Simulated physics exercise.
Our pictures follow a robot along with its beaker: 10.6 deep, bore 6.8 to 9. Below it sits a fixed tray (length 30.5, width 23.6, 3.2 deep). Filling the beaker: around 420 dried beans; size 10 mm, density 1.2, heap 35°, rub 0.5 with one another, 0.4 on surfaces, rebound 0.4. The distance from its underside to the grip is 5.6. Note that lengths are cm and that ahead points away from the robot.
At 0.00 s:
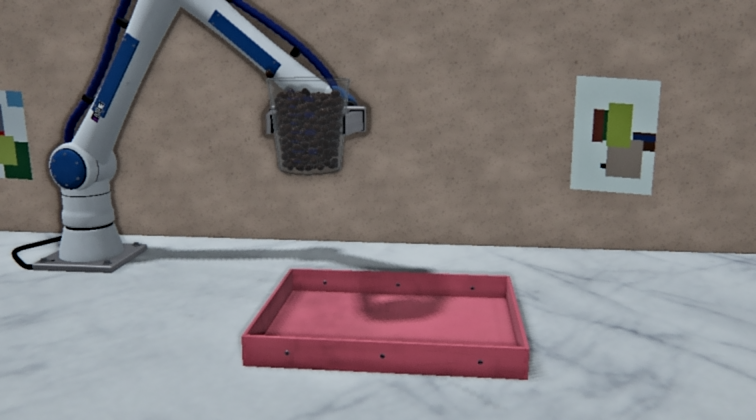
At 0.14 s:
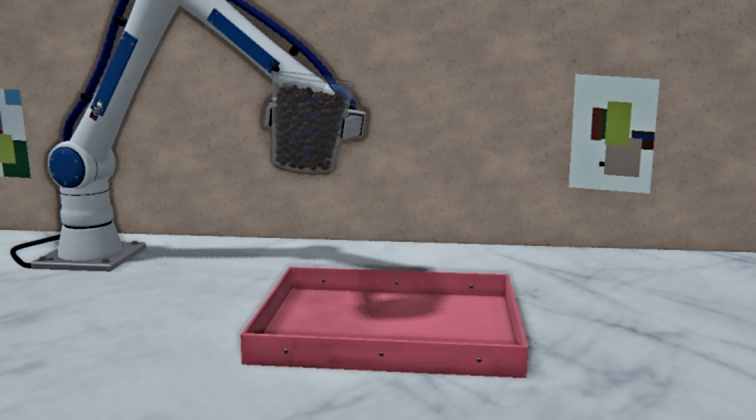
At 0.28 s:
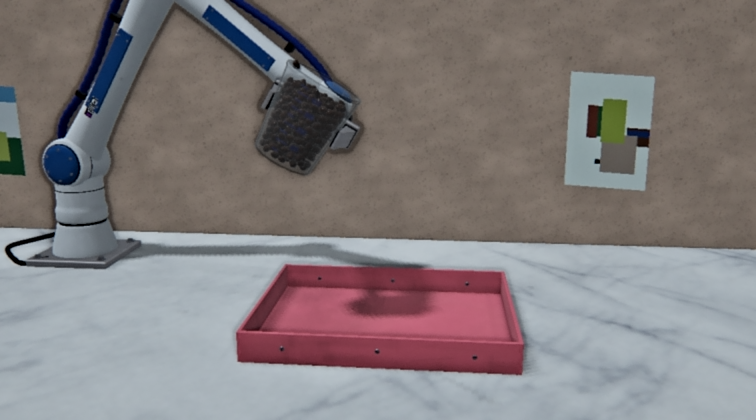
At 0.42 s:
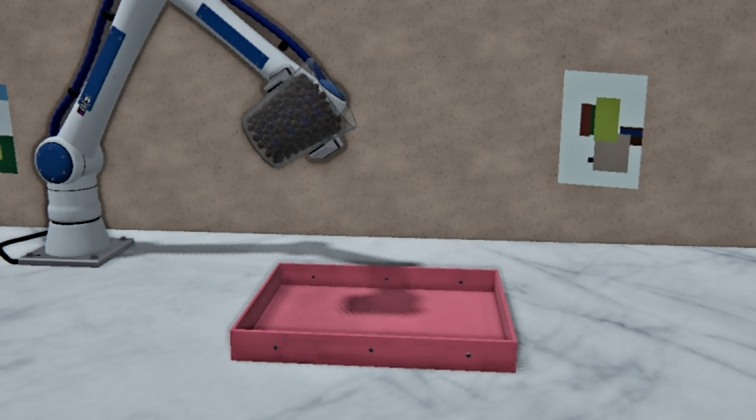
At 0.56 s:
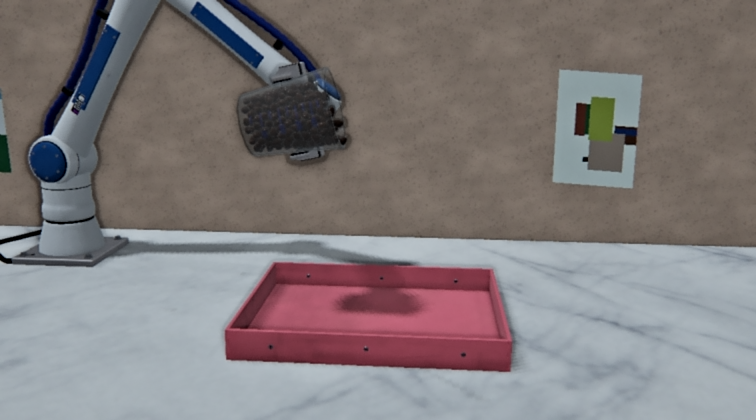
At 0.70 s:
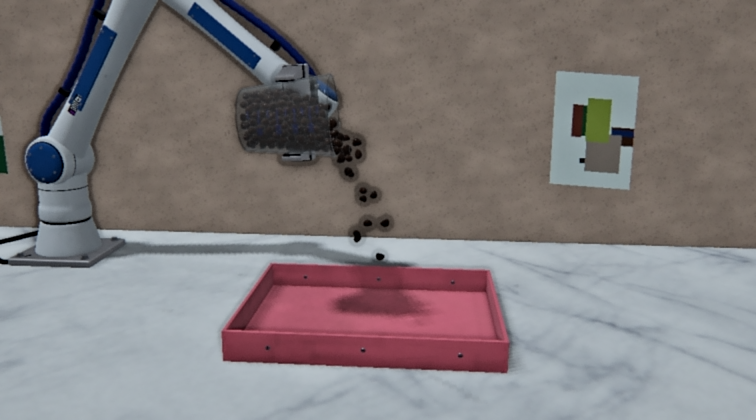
A robot arm tilts a clear beaker rightward until dark beans tumble toward a red tray.
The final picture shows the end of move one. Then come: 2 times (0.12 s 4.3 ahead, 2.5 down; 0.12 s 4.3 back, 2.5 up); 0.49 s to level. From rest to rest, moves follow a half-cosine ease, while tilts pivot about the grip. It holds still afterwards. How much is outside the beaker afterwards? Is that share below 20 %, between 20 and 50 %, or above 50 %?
The share is above 50 %.
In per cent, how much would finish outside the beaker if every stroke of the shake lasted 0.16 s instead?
It would be some 55 %.
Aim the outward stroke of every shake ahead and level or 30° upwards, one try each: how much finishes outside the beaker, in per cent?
Roughly 90 per cent, then 100 per cent.
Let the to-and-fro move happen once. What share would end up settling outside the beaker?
50 per cent or so.
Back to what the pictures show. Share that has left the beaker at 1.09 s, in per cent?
I'd put it at some 50 per cent at that point.
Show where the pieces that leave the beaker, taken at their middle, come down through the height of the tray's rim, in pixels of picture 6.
Estimated centre near (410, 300) in pixels.
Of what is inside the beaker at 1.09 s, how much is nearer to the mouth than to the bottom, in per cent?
I'd say close to 60 per cent.
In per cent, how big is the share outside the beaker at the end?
Close to 70 in a hundred.
After 1.09 s, tilted 86° forward, highest piece 24 above the table; 222 in the beaker, 187 in the tray, 1 on the table or floor, 15 in flight or on a rim.
After 1.48 s, tilted 29° forward, highest piece 29 above the table; 285 in the tray, 130 in the beaker, 6 on the table or floor, 4 in flight or on a rim.
After 1.87 s, level, highest piece 27 above the table; 289 in the tray, 130 in the beaker, 6 on the table or floor.
After 2.92 s, level, highest piece 27 above the table; 289 in the tray, 130 in the beaker, 6 on the table or floor.
In the end, 289 in the tray, 130 in the beaker, 6 on the table or floor. That is 69 % outside the beaker.
